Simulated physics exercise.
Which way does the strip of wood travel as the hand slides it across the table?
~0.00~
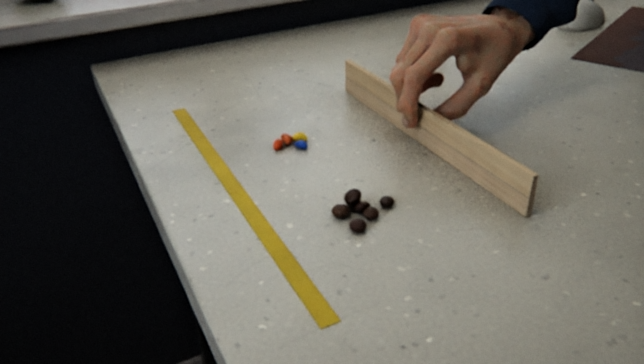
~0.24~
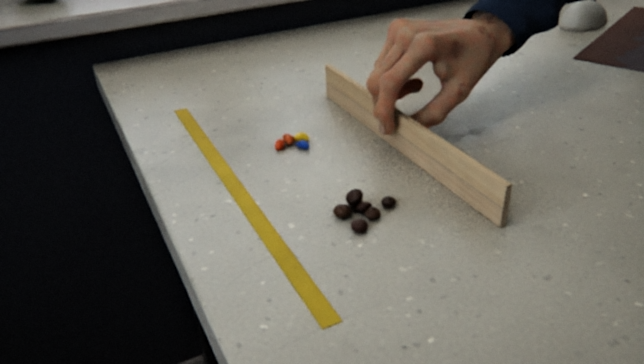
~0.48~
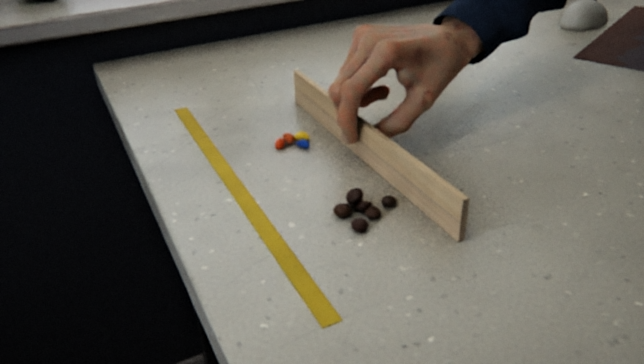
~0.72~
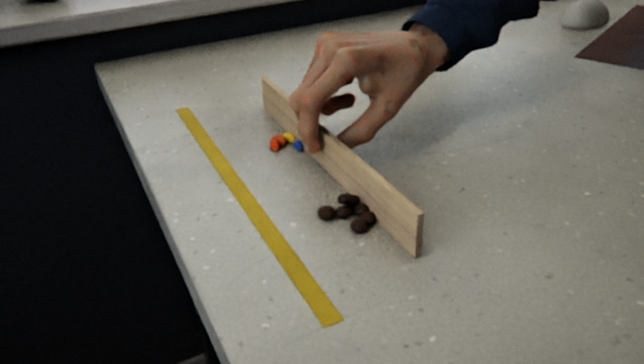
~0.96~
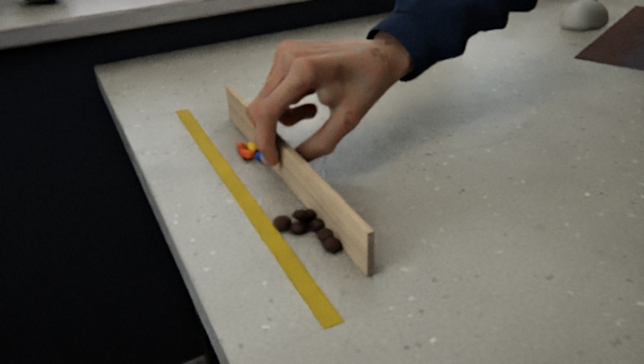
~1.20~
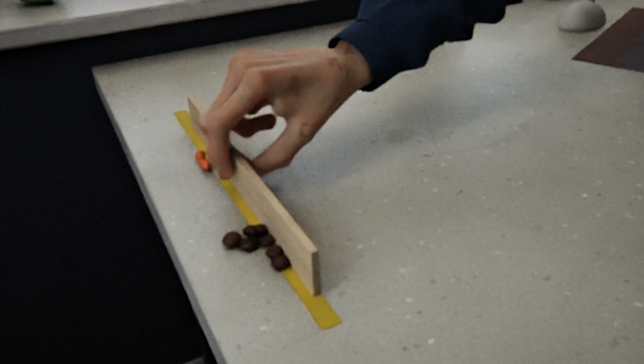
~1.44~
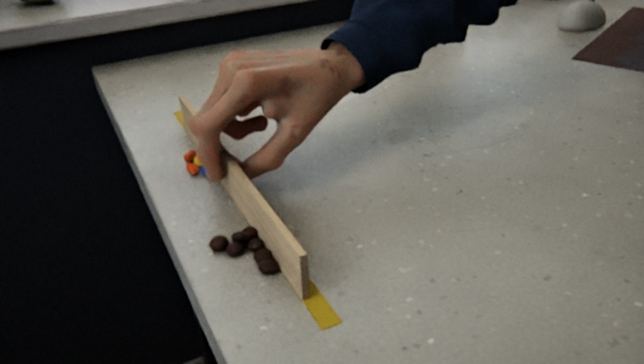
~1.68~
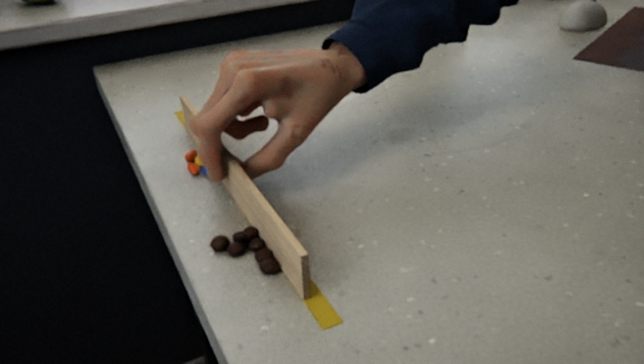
The strip of wood travels to the left, towards the yellow tape.
